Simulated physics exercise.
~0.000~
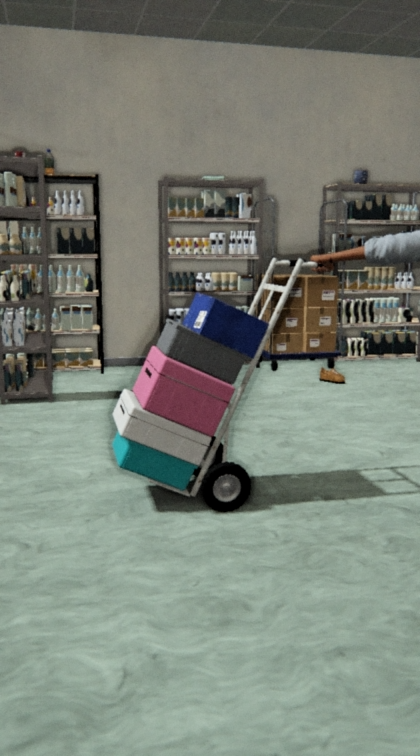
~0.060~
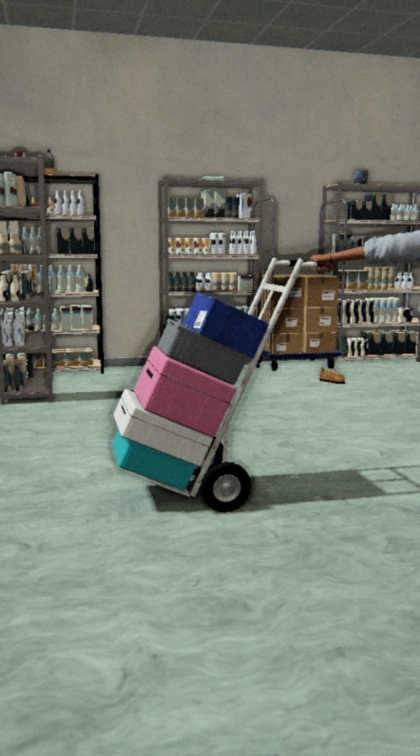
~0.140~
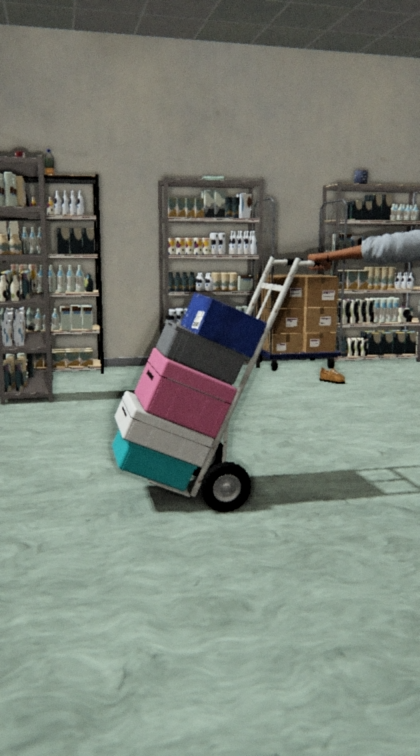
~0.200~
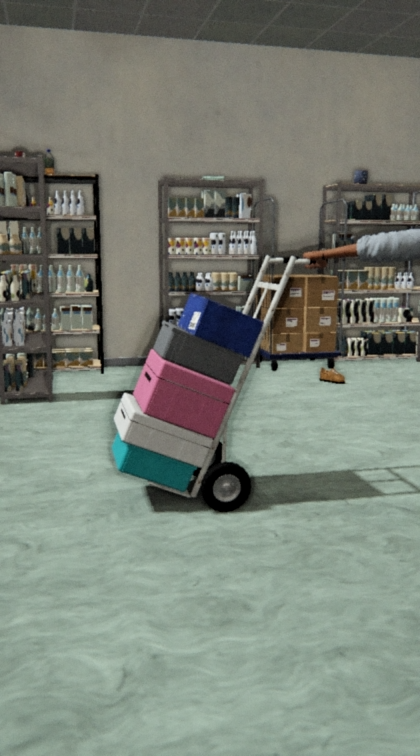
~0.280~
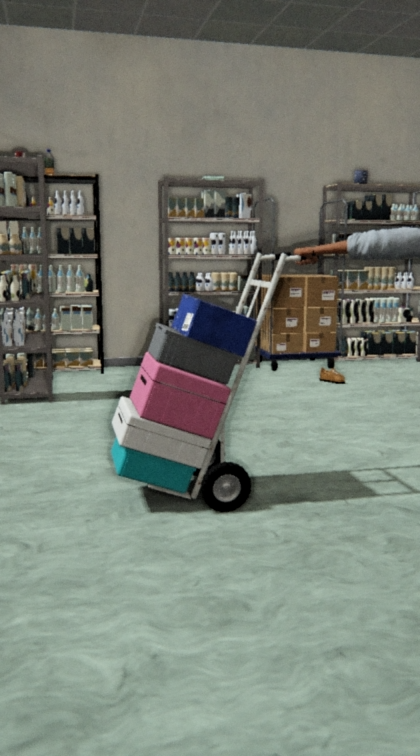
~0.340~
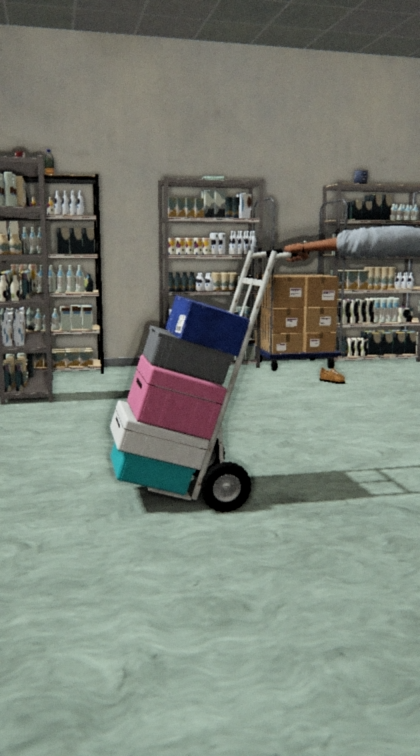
An arm at the right slowly tilts a hand truck of stacked boxes more upright.
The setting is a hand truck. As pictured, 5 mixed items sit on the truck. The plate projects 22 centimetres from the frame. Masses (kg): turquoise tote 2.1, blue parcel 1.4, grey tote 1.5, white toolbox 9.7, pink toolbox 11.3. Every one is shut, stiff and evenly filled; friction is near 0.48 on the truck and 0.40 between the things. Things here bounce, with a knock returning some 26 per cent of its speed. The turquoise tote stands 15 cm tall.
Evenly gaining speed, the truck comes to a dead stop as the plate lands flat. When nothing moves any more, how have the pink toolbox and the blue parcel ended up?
One by one: The pink toolbox is still on its base; the blue parcel is still on its base.
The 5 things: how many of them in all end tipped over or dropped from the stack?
It adds up to 0.
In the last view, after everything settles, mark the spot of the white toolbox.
Its centre ends close to (142, 454) in the last view.
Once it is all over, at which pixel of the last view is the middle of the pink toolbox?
End position: Roughly (137, 414).
By 0.54 s, truck 6° back; pink toolbox 2 cm from its spot near (158, 407); white toolbox 2 cm from its spot.
By 0.74 s, truck upright; blue parcel rocked 5° off its seat near (136, 336); pink toolbox rocked 5° off its seat near (141, 413); grey tote rocked 5° off its seat.
By 0.84 s, truck upright; blue parcel rocked 4° off its seat near (124, 338); pink toolbox rocked 5° off its seat near (137, 414); grey tote rocked 5° off its seat.
When it is over (1.3 s), not toppled but over 10 cm from the start, blue parcel and grey tote; the other 3 within 10 cm of the start. End places, in pixels of the last picture, pink toolbox near (137, 414), blue parcel near (117, 339).
